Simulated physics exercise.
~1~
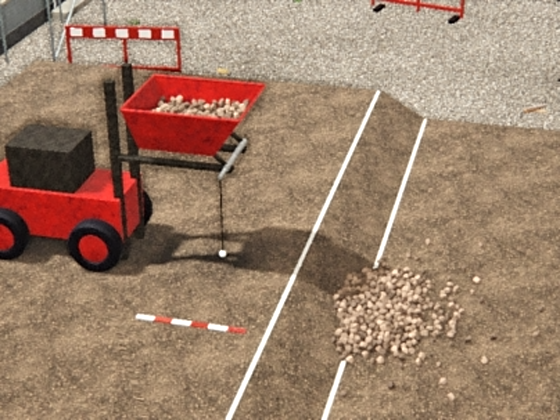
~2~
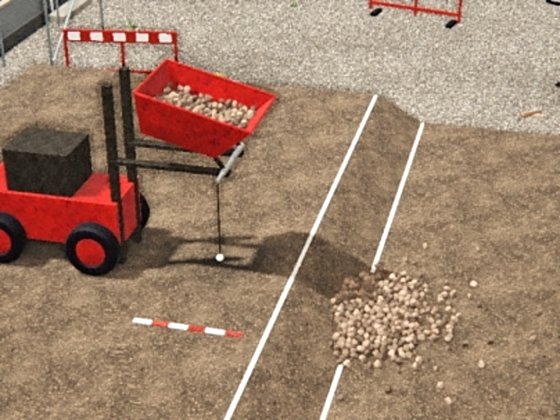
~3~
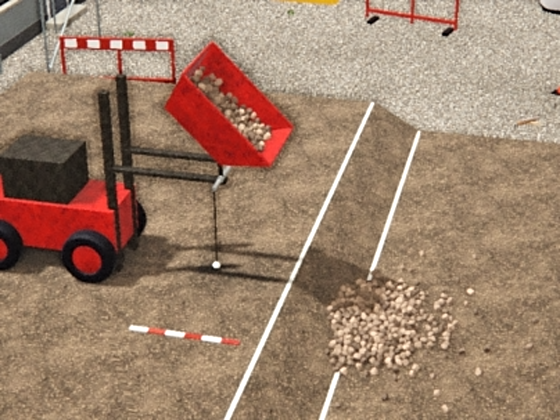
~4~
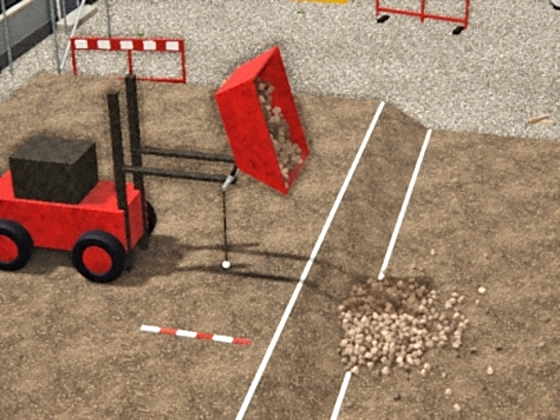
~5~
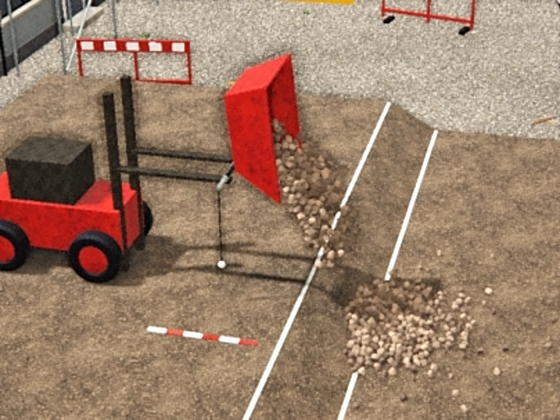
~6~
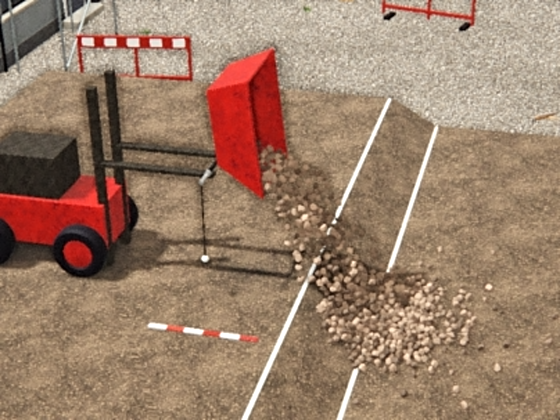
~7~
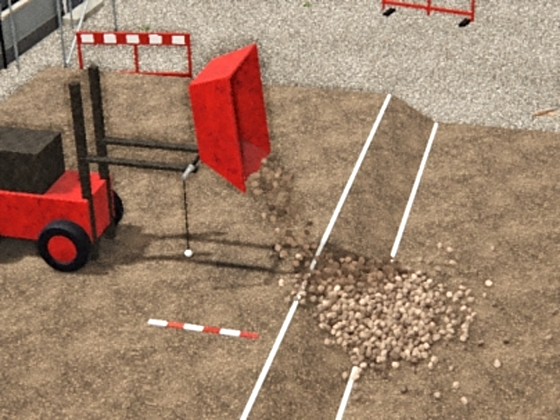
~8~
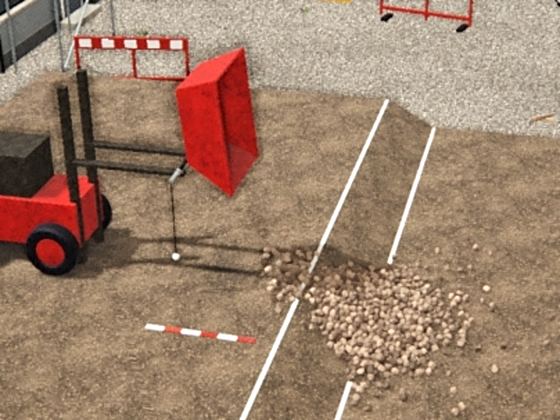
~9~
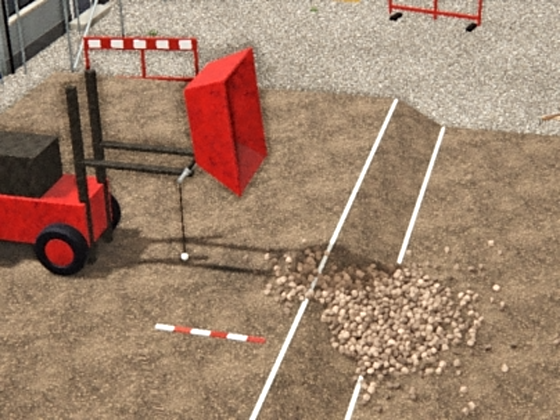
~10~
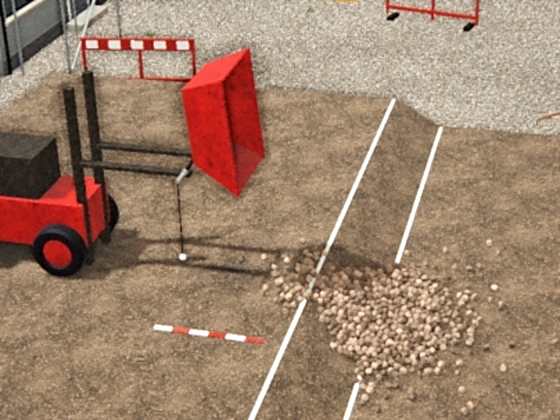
On a dirt lot beside gravel, a red wheeled machine tips its raised skip to the right, then backs left as stones pour onto a white-lined bank, spreading down to an earlier pile, until the skip hangs empty and still above the ground.
